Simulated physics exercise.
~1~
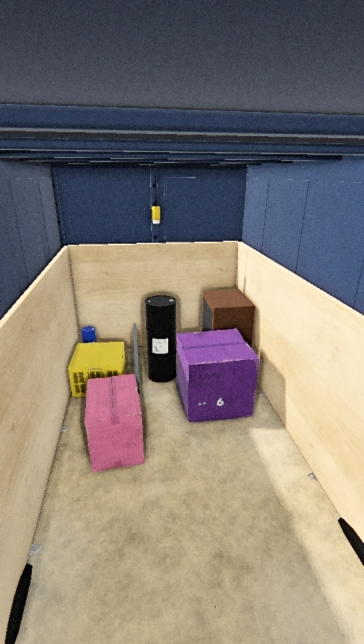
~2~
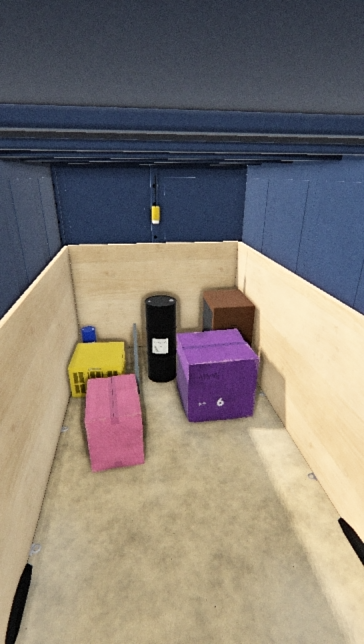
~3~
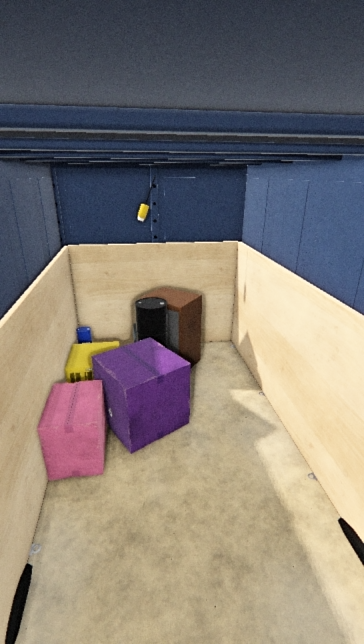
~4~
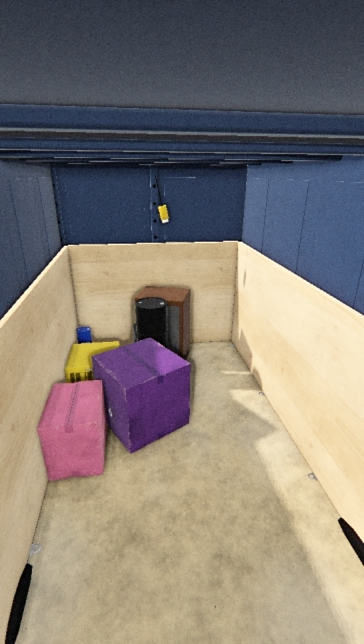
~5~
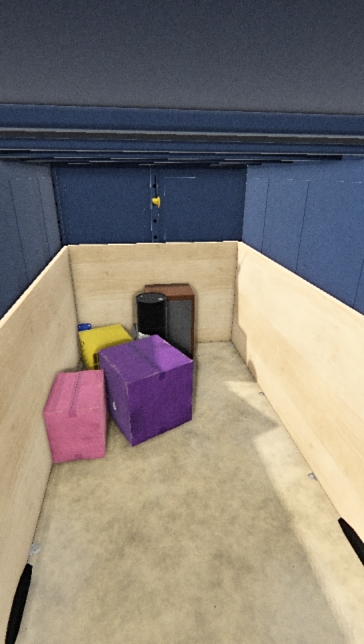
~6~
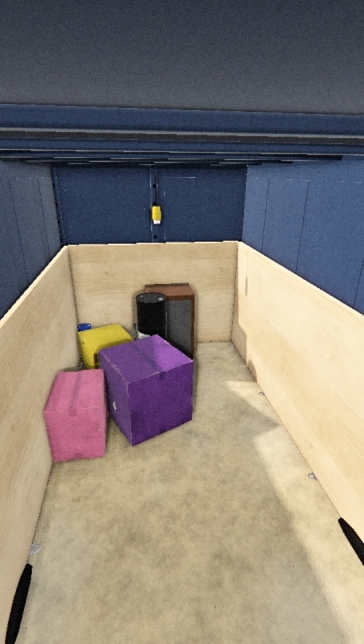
Purple box sliding left with the pink box, black drum and brown appliance, then the load shifting slightly forward and settling upright.
